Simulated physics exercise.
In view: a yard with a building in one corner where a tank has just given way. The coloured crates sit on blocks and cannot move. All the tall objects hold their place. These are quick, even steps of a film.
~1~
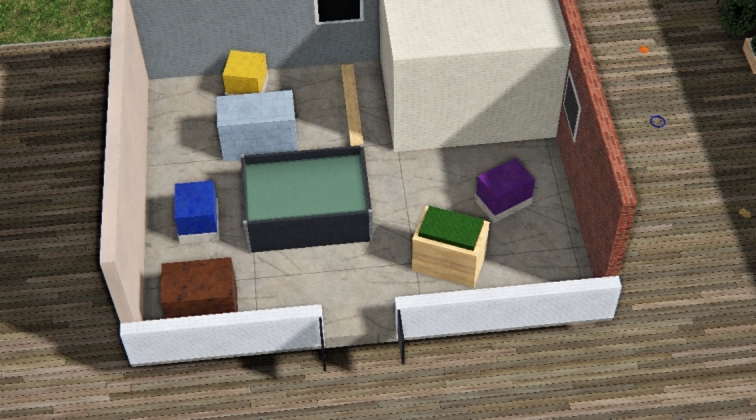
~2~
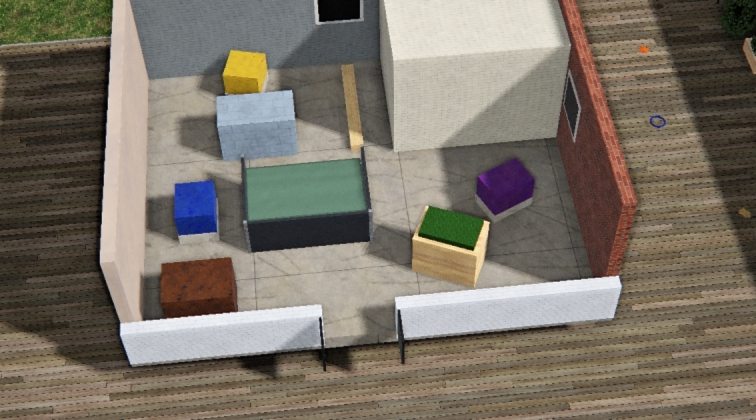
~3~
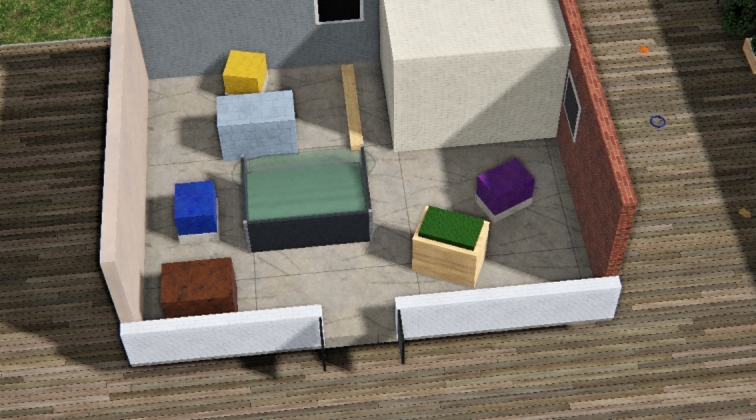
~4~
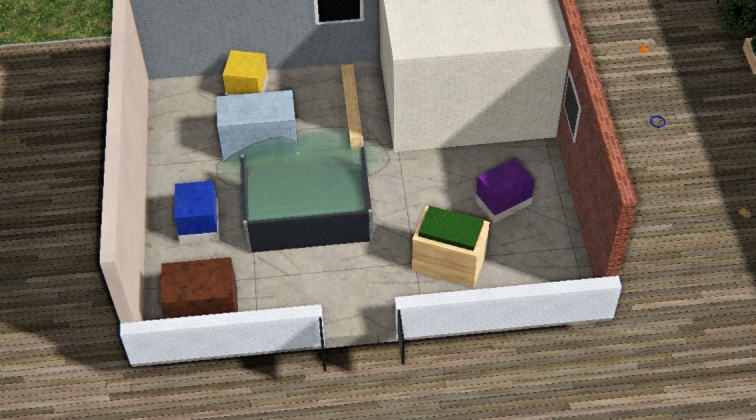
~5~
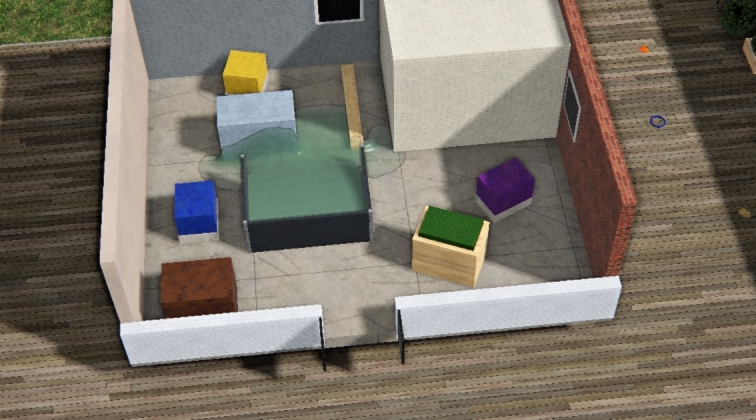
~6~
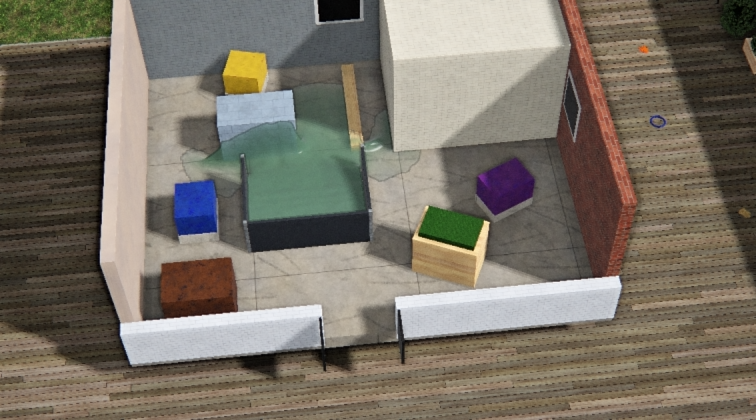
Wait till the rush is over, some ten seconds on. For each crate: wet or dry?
In the end: The blue crate stays dry; the yellow crate gets wet; the purple crate stays dry.
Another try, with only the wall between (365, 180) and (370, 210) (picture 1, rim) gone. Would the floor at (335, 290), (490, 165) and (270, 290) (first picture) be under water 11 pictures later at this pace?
In that order: Under water, awash, dry.
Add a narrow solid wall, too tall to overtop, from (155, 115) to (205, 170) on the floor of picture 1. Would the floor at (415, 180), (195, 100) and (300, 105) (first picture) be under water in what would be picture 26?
In that order: Flooded, wet, awash.
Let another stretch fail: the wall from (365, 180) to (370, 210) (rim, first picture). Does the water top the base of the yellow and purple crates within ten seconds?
The yellow one is spared, the purple one takes water.
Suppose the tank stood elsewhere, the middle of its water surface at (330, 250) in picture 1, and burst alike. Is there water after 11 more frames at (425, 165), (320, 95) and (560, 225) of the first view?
In turn: Wet, wet, clear.
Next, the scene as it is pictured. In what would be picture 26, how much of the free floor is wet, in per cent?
Near 55 in a hundred.
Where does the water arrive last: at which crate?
It is the purple crate.
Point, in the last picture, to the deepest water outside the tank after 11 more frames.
I would point to (251, 76).
A moment on, water covers 30 % of the floor; the blue crate water round its plinth, the yellow crate water round its plinth, the purple crate not reached.
Next, water covers 40 % of the floor; the blue crate water round its plinth, the yellow crate water round its plinth, the purple crate not reached.
Then, water covers 55 % of the floor; the blue crate water round its plinth, the yellow crate water round its plinth, the purple crate water round its plinth.
Later, water covers 80 % of the floor; the blue crate water round its plinth, the yellow crate water round its plinth, the purple crate water round its plinth.
In the end, water covers 95 % of the floor; the blue crate stayed above the water, the yellow crate was topped, the purple crate stayed above the water.
